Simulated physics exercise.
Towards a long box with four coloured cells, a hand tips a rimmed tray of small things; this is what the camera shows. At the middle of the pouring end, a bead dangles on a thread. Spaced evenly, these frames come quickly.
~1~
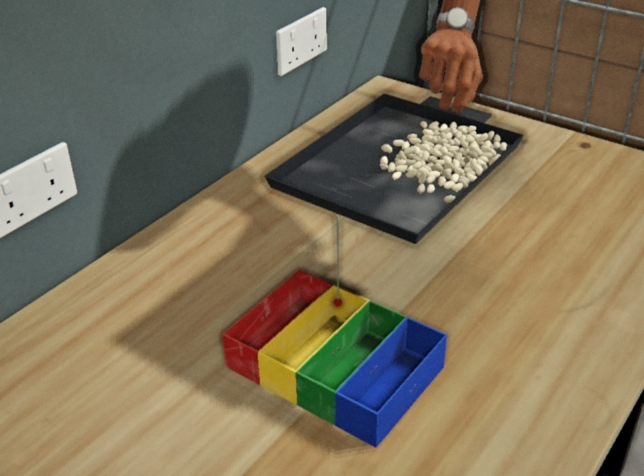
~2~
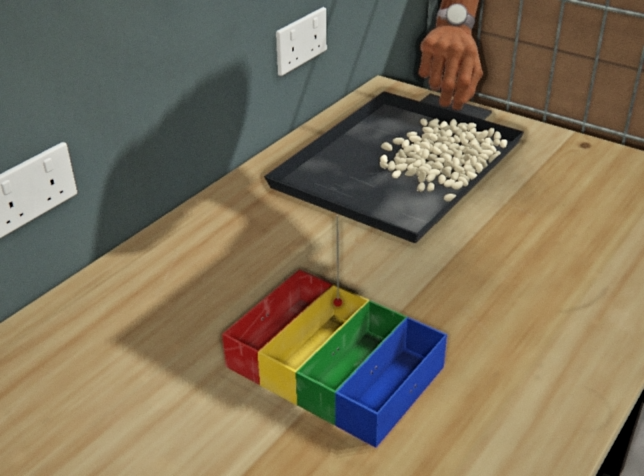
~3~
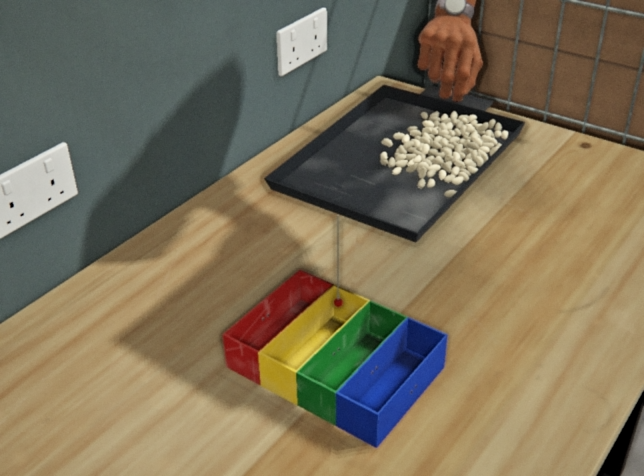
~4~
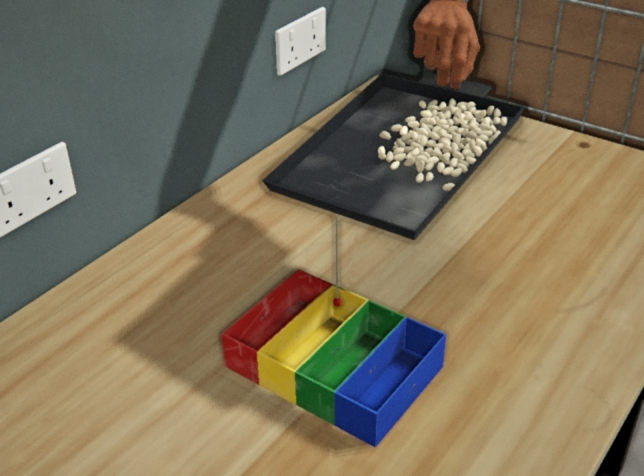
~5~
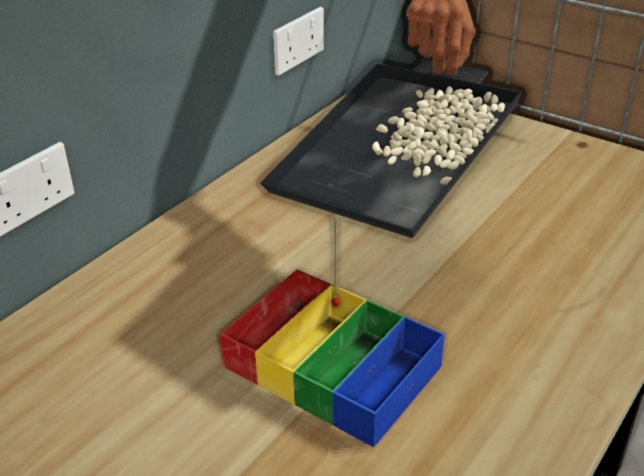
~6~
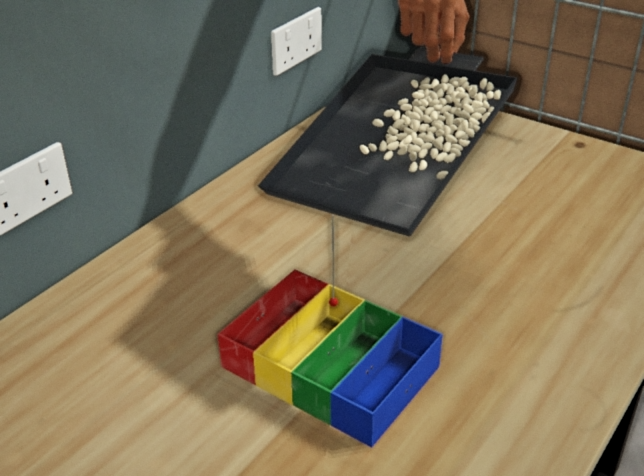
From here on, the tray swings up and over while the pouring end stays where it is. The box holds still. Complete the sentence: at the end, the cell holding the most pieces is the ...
... Red cell.
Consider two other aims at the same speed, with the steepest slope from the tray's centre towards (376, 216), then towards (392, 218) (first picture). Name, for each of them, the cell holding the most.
The blue cell, then the cell in blue.
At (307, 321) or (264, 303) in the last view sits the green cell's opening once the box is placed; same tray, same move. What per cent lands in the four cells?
Around 100 per cent for the first position, around 90 per cent for the second.
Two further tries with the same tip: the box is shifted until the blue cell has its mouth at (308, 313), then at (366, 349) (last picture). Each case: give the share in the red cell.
Trial 1 around 0 percent, trial 2 around 50 percent.
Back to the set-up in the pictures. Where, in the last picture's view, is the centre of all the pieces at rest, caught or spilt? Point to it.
Around (265, 338), give or take.
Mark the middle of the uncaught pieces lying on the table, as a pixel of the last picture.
I'd mark it at about (204, 326).
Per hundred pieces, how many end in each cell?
Red cell 40 %, yellow cell 20 %, green cell 0 %, blue cell 0 %.
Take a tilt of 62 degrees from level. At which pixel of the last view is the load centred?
The load is centred about (297, 196).
Just after the last frame, tray tipped steeply; the larger part on the tray; roughly a quarter falling or outside the box.
A moment on, tray tipped past a quarter turn; roughly a quarter on the tray; roughly a quarter in the red cell; about a tenth in the yellow cell; just a few in the green cell; roughly half falling or outside the box.
Further on, tray tipped past a quarter turn; roughly a third in the red cell; roughly a quarter in the yellow cell; just a few in the green cell; roughly a third falling or outside the box.
When it is over, tray tipped past a quarter turn; roughly a third in the red cell; roughly a quarter in the yellow cell; just a few in the green cell; not one in the blue cell; roughly a third outside the box.
